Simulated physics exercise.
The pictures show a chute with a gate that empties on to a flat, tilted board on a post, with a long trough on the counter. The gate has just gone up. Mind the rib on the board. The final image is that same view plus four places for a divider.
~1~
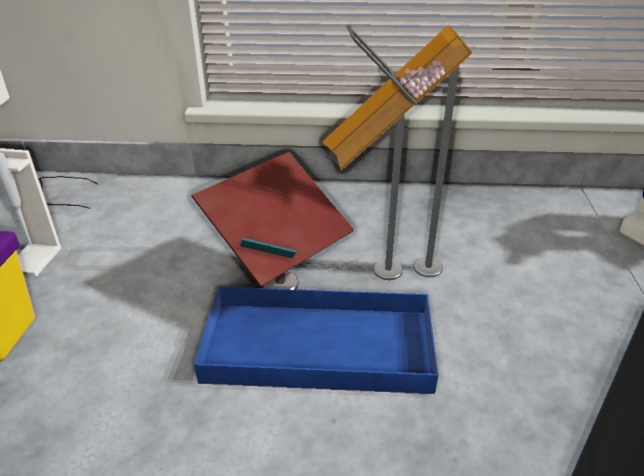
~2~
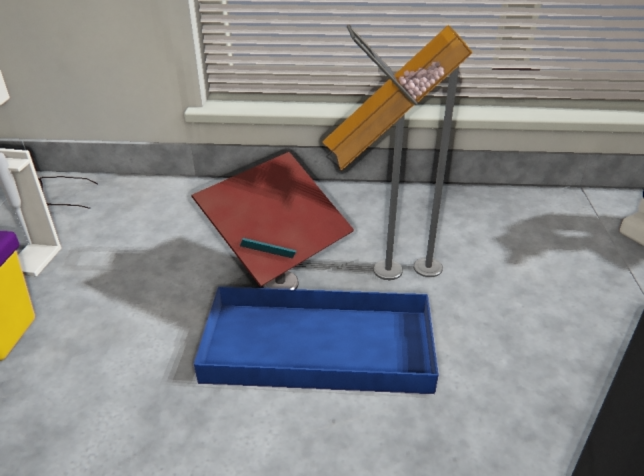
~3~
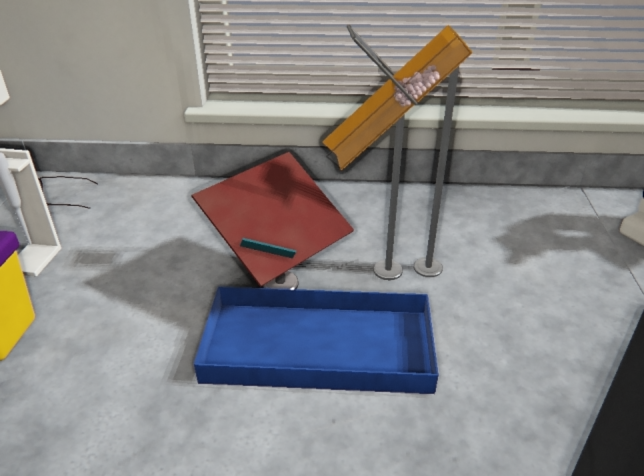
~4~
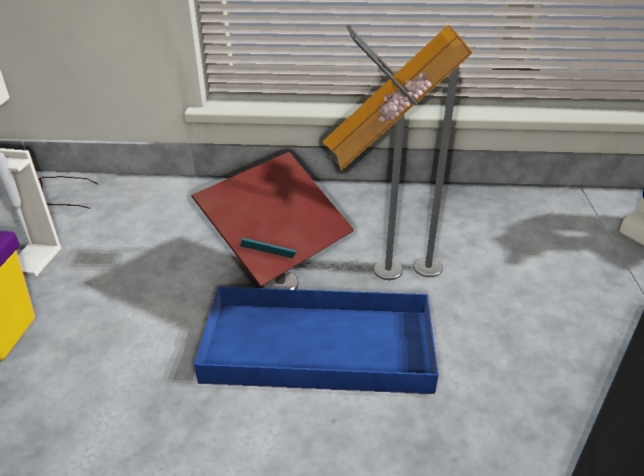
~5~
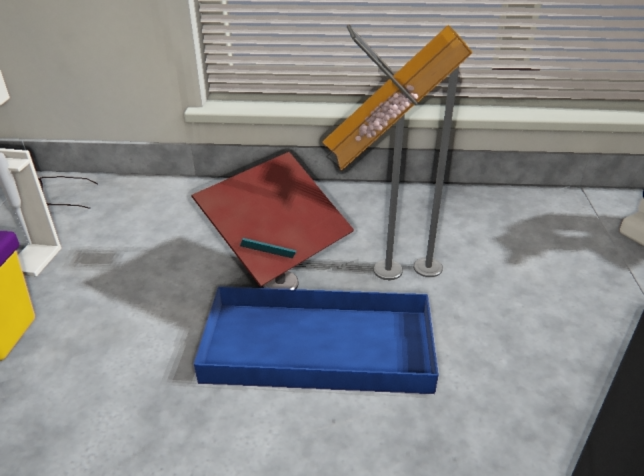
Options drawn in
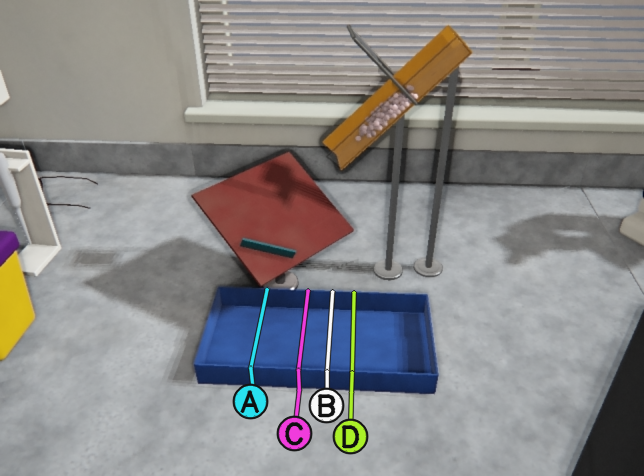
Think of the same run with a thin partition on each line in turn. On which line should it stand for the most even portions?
It is B.
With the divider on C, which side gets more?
The right side.
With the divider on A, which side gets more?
Right.
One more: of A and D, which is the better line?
D it is.
On the marked copy, line A crosses the front rim at (251, 367); line B crosses the front rim at (327, 370); line C crosses the front rim at (298, 369); line D crosses the front rim at (352, 371).
For line A, of what is caught, just a few on the left of the divider, almost all on the right.
For line B, of what is caught, roughly half on the left of the divider, roughly half on the right.
For line C, of what is caught, about a tenth on the left of the divider, almost all on the right.
For line D, of what is caught, the larger part on the left of the divider, roughly a quarter on the right.
